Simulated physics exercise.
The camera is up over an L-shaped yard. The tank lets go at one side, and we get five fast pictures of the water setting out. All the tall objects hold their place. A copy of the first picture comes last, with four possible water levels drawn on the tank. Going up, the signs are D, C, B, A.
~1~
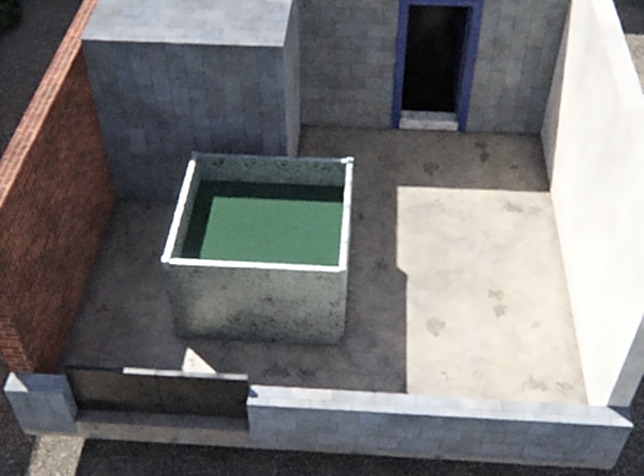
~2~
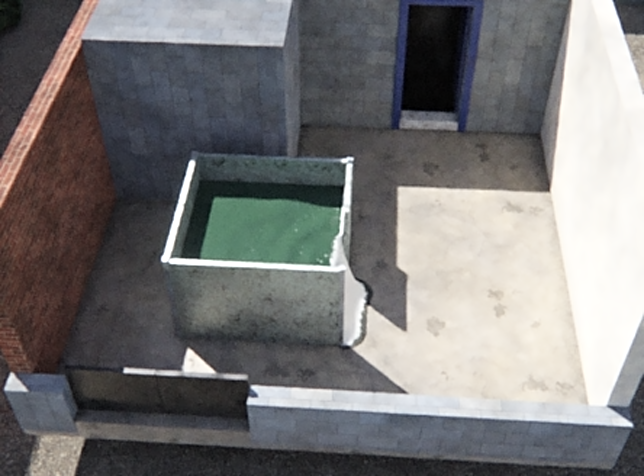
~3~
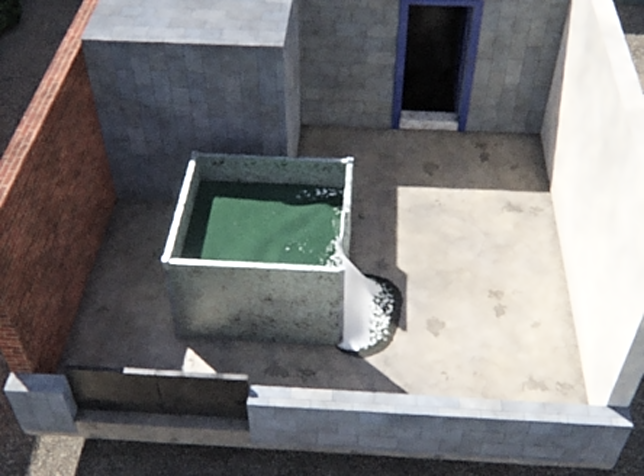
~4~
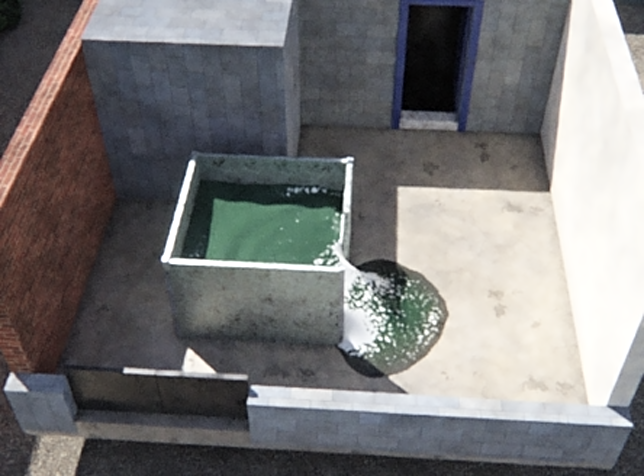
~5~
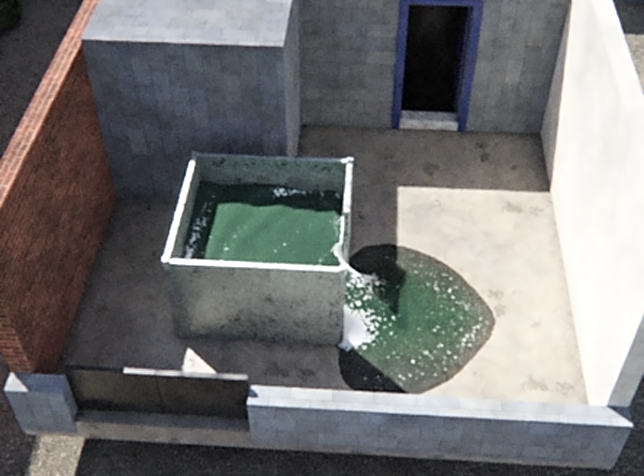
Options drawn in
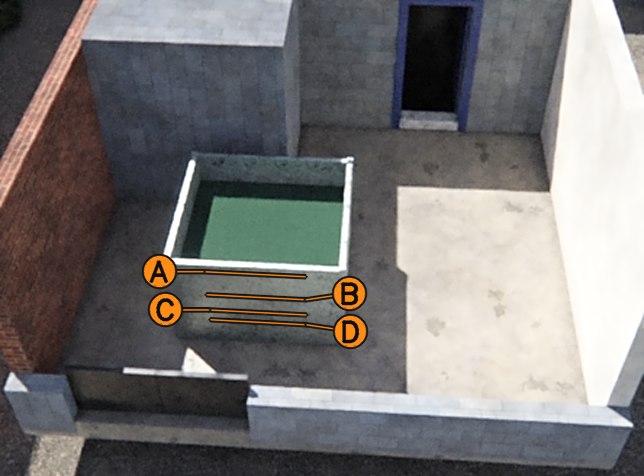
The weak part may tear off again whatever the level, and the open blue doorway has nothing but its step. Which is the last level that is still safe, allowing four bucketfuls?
The limit is B.
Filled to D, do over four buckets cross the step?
No.
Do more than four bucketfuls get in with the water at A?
Yes, it does.
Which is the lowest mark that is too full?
A.
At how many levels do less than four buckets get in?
Three of them.
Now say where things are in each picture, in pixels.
Water in the tank at rest, its middle at (265, 232); foot of the blue doorway at (428, 129); shut gate at (158, 378), in the first picture.
Front seen at (357, 290), 1 % of the ground wet, in the second picture.
Front seen at (390, 287), 3 % of the ground wet, in the third picture.
Front seen at (437, 300), 7 % of the ground wet, in the fourth picture.
Front seen at (487, 325), 13 % of the ground wet, in the fifth picture.
On the marked copy, A at (254, 274); B at (256, 297); C at (257, 312); D at (258, 322); from the bottom up D, C, B, A.
For mark A, about 13 bucketfuls get in.
For mark B, a bucket or two gets in.
For mark C, nothing gets over.
For mark D, nothing gets over.
